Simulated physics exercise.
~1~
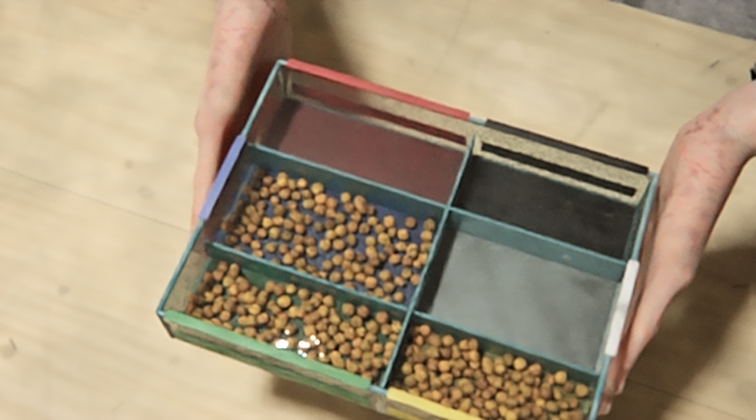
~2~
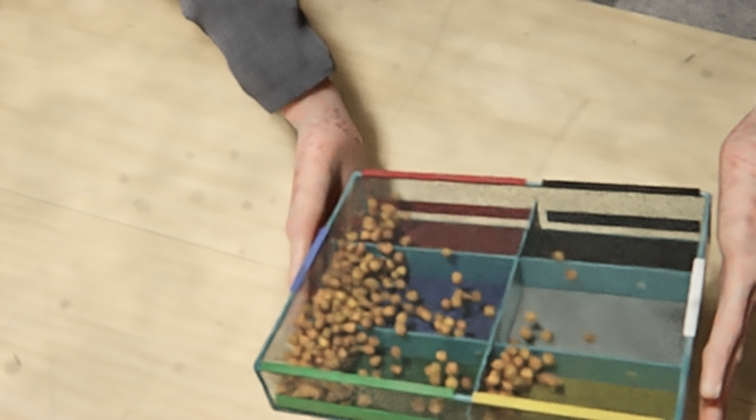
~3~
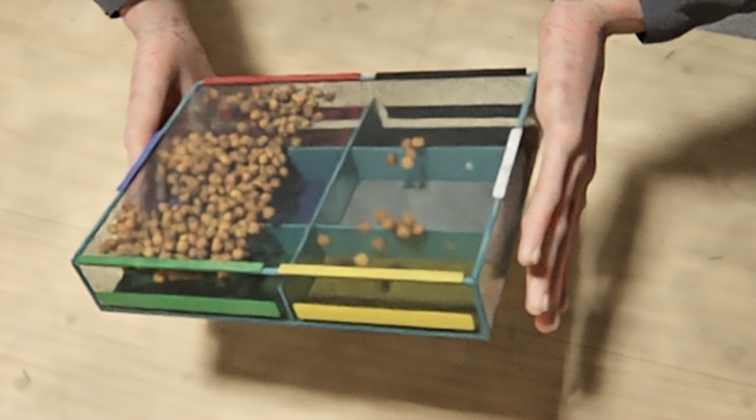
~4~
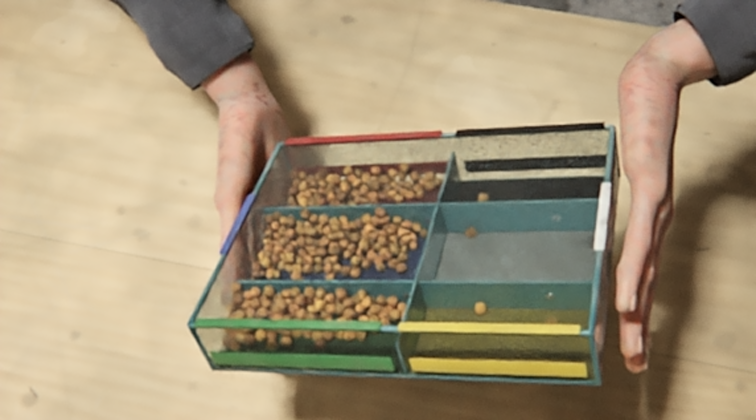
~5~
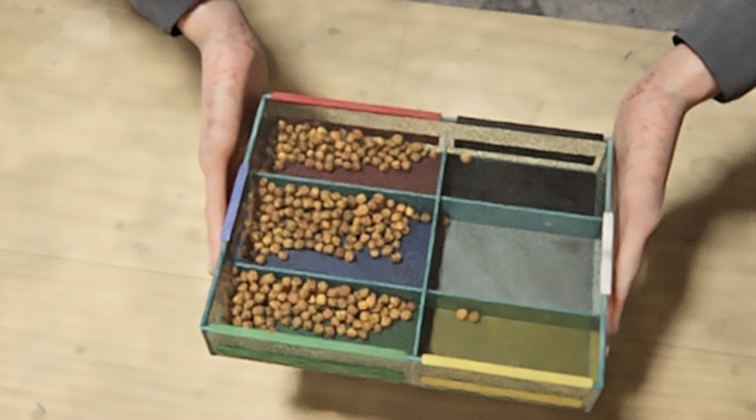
On a pale wooden tabletop, seen from above at a slant, two hands in dark grey sleeves hold a shallow, clear-lidded box divided into six compartments. Red and black edges mark the back, blue the left, white the right, and green and yellow the front. Small round brown pieces first lie in the blue, green and yellow sections. The hands move the box about and tilt it, and the pieces slide into a heap along the left side, spilling toward red. The box then levels, leaving blue fullest, green and red well filled, and the right side nearly empty.
